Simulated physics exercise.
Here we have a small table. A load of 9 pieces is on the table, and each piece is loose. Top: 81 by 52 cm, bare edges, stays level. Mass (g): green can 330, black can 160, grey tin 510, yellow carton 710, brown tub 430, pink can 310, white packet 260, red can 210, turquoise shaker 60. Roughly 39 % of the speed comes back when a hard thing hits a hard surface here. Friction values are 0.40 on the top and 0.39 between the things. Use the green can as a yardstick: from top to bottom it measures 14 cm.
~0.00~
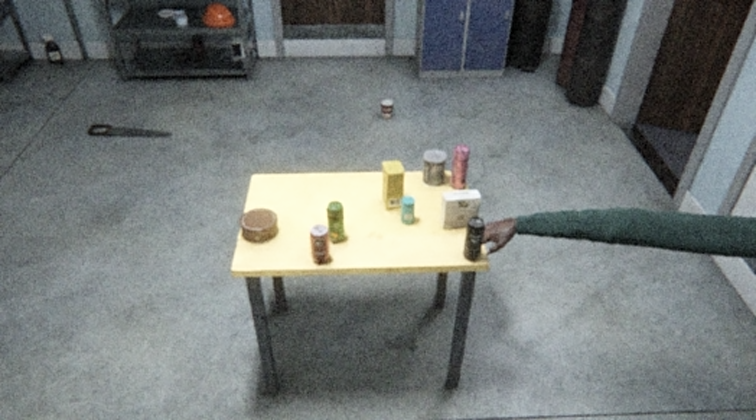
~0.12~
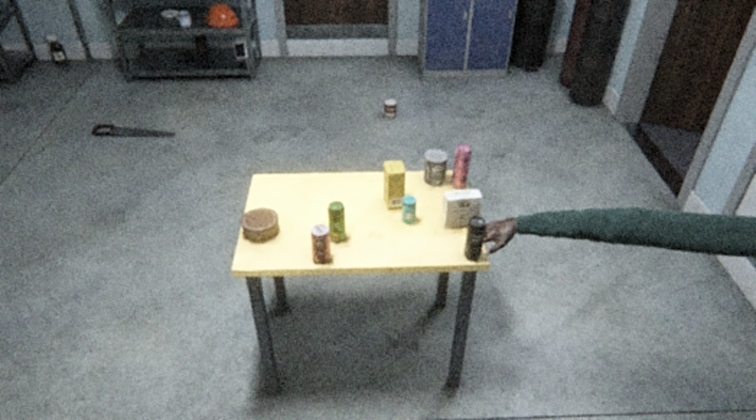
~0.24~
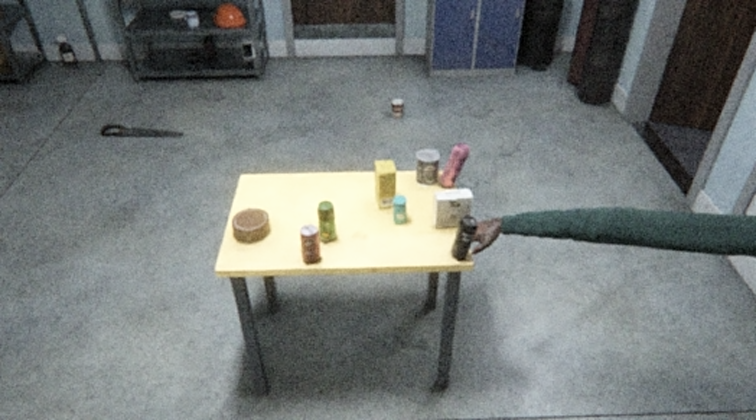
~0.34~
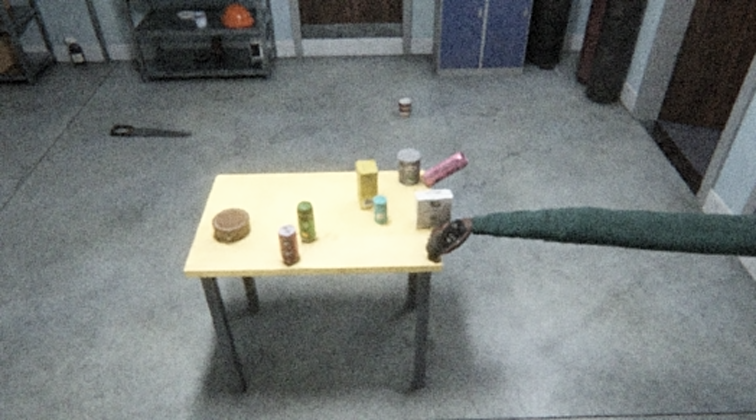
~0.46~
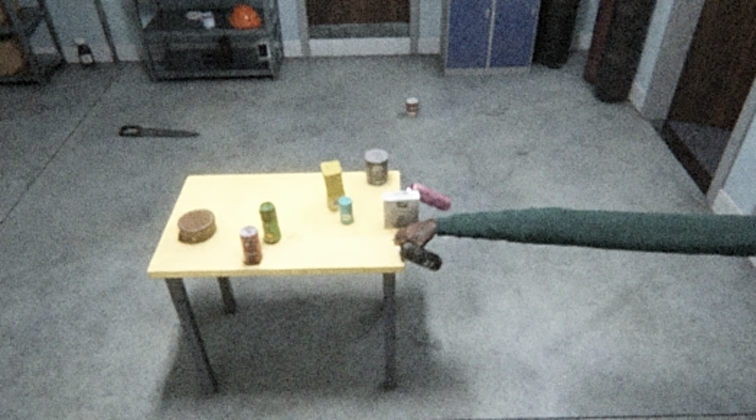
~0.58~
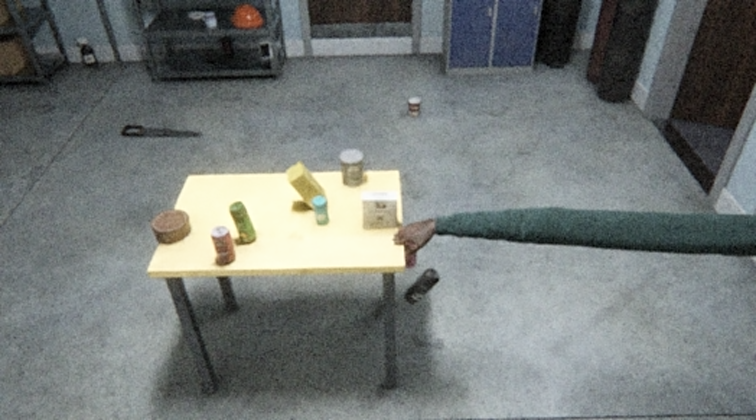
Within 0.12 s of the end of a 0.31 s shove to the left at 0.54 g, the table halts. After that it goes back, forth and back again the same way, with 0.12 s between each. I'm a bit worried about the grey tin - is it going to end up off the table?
No - it fails to come off.
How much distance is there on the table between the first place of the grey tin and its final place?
Net distance near 31 cm.
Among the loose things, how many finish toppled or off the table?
7 of them.
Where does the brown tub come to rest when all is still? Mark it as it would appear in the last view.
In the last view, its centre sits near (234, 356).
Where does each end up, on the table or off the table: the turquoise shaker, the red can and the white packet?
Well, the turquoise shaker does not come off, the red can does not come off, and the white packet does not come off.
After 1.08 s, brown tub now off the table; grey tin slid 25 cm near (393, 168); green can on its side.
After 1.78 s, table 35 cm from its start; grey tin slid 22 cm near (308, 170); green can on its side; yellow carton on its side.
At rest (3.5 s), off the table, green can, black can, brown tub and pink can; tipped over on the table, yellow carton, red can and turquoise shaker; not toppled but over 5 cm from the start, grey tin and white packet. In the last view, grey tin near (377, 169).
